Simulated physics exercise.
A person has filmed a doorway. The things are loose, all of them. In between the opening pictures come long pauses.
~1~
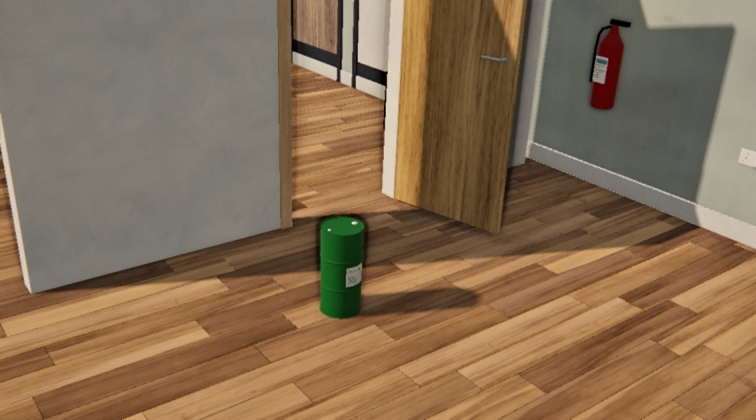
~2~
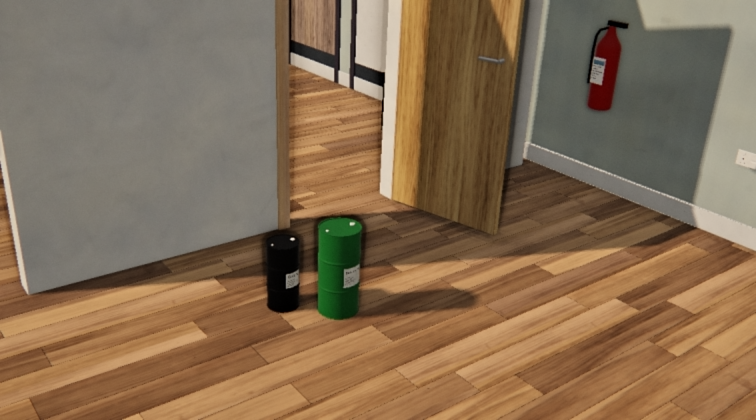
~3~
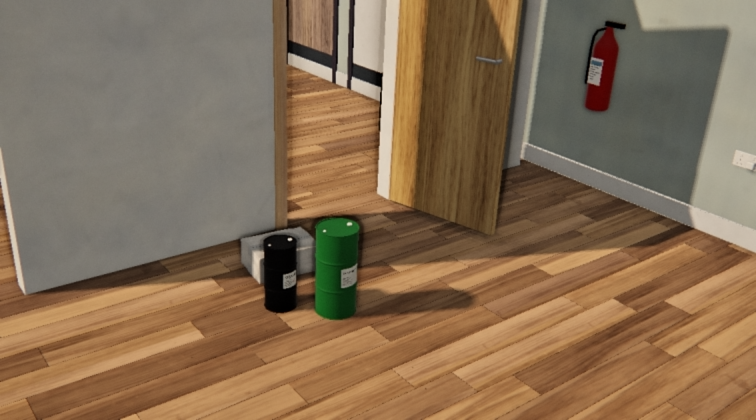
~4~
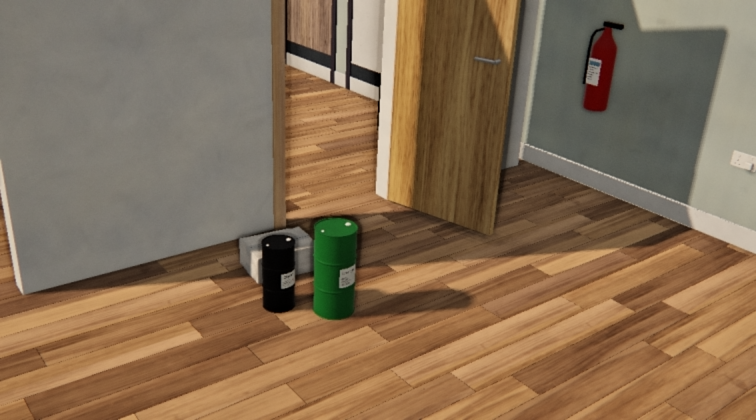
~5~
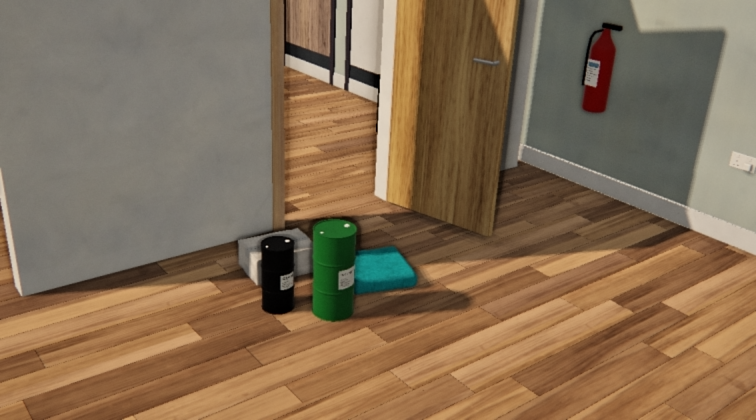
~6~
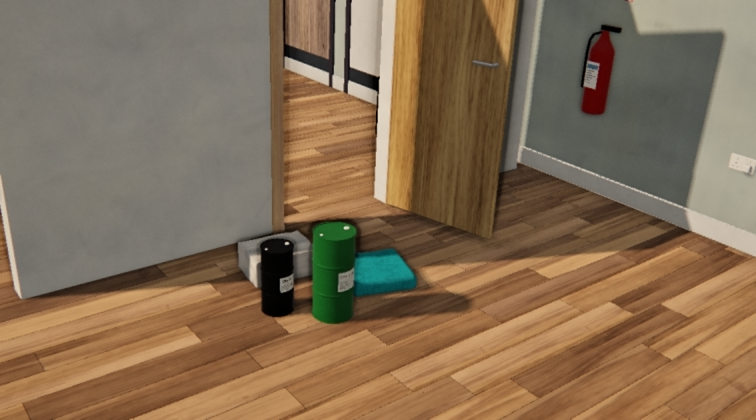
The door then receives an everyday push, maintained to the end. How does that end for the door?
Yep, watching it, the door travels the full way over.
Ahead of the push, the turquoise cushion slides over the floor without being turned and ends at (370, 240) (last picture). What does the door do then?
It then hits an obstruction.
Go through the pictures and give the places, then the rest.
The first frame shows door wide open and still.
The second frame shows door wide open and still; green canister (339, 269).
The third frame shows door wide open and still; black canister (280, 274); green canister (336, 269).
The fourth frame shows door wide open and still; white box (279, 254); black canister (279, 274).
The fifth frame shows door wide open and still; green canister (334, 271); white box (278, 256).
The sixth frame shows door wide open and still; turquoise cushion (375, 272); black canister (277, 278).
Then, 0.70 s later than the last frame, door at 86°.
Then, 1.30 s later than the last frame, door at 59°.
Then, 1.80 s later than the last frame, door at 34°.
Then, 2.30 s later than the last frame, door at 10°.
When it is over, door at 0°; all 4 as before. End places, in pixels of the last picture, turquoise cushion near (375, 272).
